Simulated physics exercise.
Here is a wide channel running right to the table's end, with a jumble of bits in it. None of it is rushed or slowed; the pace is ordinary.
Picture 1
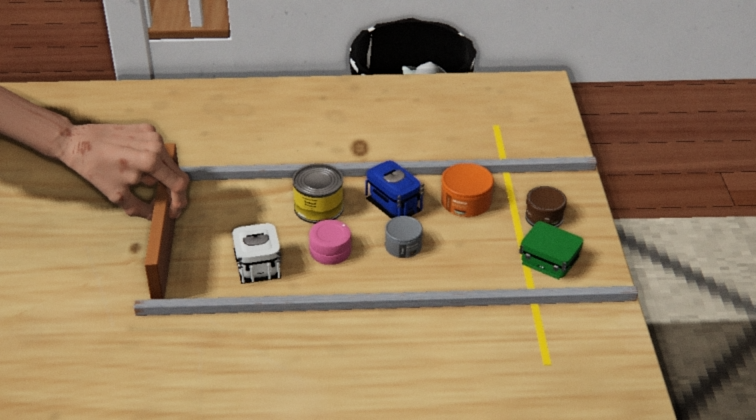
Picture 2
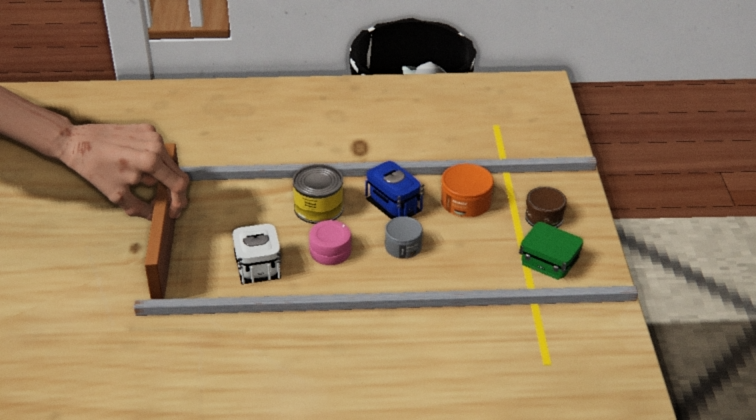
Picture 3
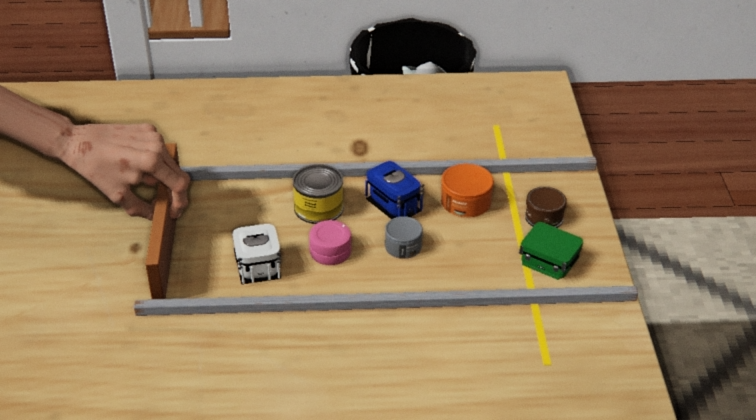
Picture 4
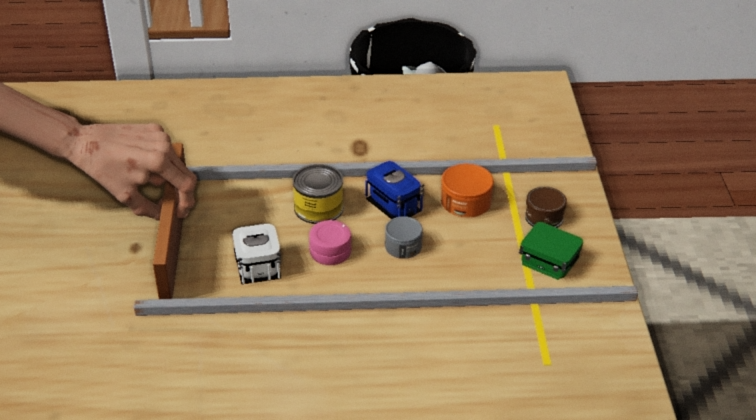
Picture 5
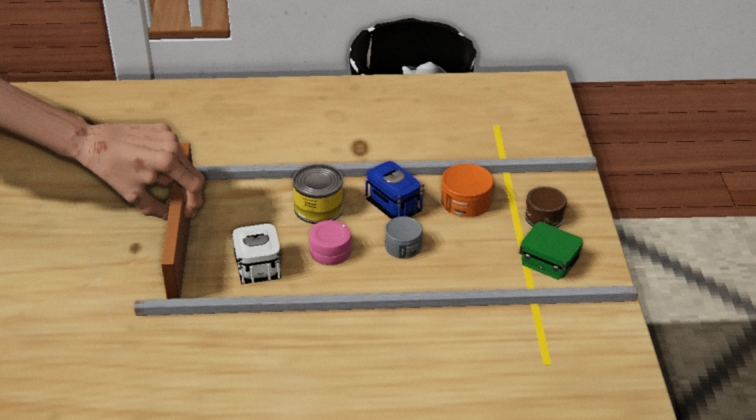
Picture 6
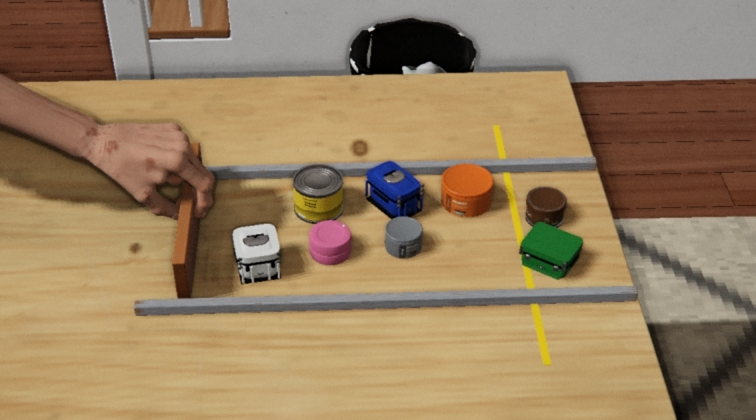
The footage shows a hand holding a wooden board upright between two grey rails on a table, then sliding it slightly to the right, while the assorted tubs and small cases ahead of it, near a yellow line, stay still.
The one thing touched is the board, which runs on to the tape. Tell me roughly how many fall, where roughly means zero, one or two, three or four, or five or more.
Roughly, one or two fall.
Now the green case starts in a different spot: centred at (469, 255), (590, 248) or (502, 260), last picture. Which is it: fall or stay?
The green case stays put; stays put; stays put.
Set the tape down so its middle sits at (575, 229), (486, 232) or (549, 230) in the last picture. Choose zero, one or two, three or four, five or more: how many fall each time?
5 or more; none; one to two.
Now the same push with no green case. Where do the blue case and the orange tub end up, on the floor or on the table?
The blue case stays up top while the orange tub ends up below.
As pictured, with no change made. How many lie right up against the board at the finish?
It ends up touching 2.
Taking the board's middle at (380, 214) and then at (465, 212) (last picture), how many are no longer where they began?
6 and 8.
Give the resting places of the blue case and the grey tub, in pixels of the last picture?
Final spots - blue case (574, 175), grey tub (587, 207).
Soon after, none off yet; brown pot at rest near (545, 208); green case at rest near (551, 252); orange tub at rest near (467, 190).
In the end, the number that fall off is one or two; gone, orange tub and brown pot.
